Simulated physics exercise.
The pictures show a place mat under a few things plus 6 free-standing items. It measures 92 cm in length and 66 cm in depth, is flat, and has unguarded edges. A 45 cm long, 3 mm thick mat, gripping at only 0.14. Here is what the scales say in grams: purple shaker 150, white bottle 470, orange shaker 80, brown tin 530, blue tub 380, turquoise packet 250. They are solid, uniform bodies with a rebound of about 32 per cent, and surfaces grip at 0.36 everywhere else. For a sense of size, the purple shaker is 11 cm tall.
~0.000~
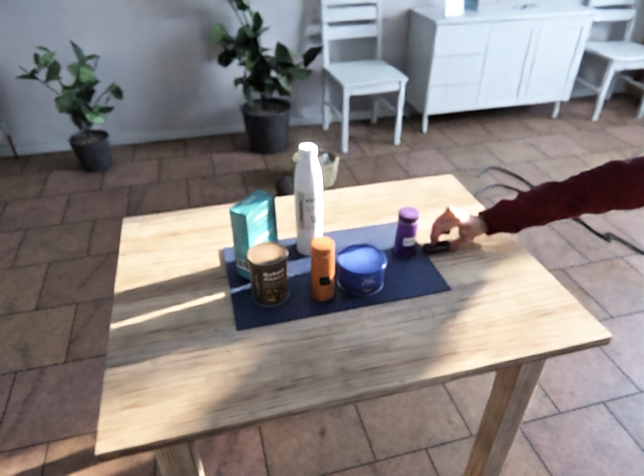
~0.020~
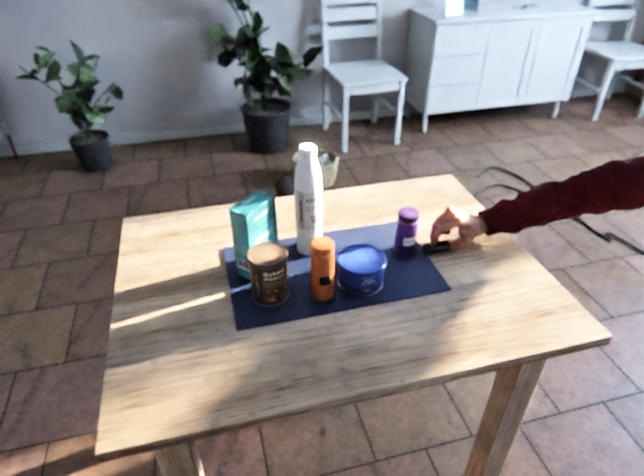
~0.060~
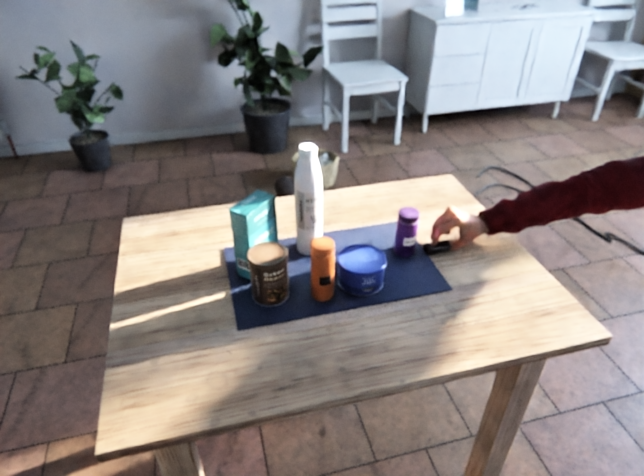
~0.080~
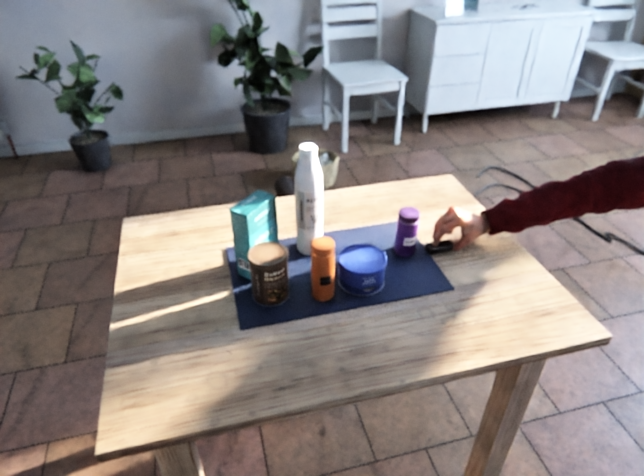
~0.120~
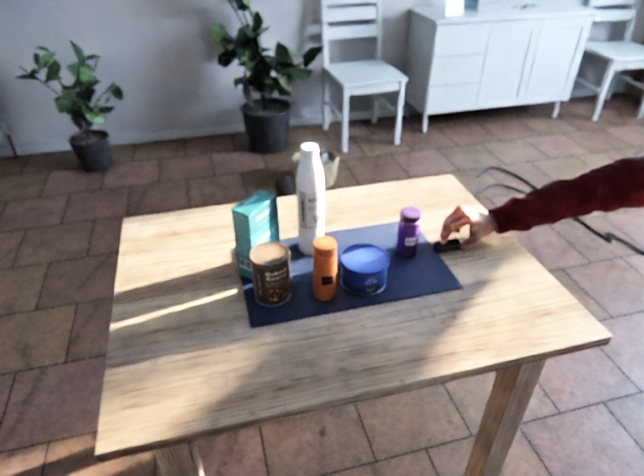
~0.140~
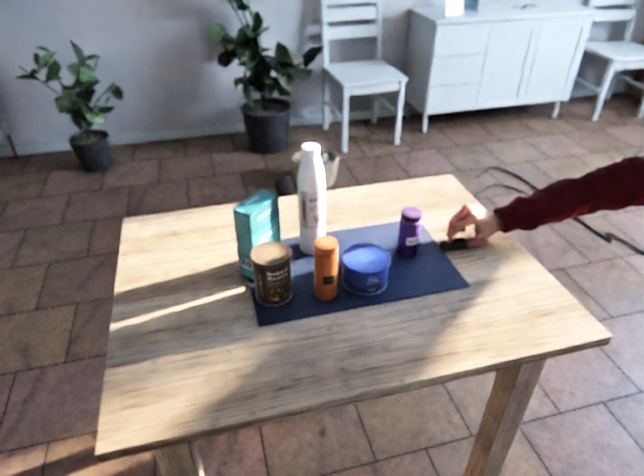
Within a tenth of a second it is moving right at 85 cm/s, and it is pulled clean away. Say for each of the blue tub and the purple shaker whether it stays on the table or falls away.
The blue tub comes off the table; the purple shaker comes off the table.
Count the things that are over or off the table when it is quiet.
Tally: 4.
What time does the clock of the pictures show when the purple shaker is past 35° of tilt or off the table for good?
About 0.7 seconds.
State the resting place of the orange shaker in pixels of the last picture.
It comes to rest somewhere around (440, 265).
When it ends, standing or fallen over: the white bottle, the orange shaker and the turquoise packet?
Here's how it ends: The white bottle comes down, the orange shaker comes down, and the turquoise packet never goes down.
Around 0.44 s, 30 cm of pull; blue tub shifted 13 cm near (417, 260); purple shaker shifted 11 cm near (451, 225); orange shaker shifted 11 cm.
Around 0.74 s, 55 cm of pull; purple shaker now off the table; blue tub shifted 36 cm near (511, 244); orange shaker at 51° to upright.
Around 1.04 s, 81 cm of pull; blue tub now off the table; white bottle on its side; orange shaker on its side.
Finally (2.0 s), off the table, purple shaker and blue tub; on their side or leaning hard on the table, white bottle and orange shaker; the other 2 still in place (within 6 cm).
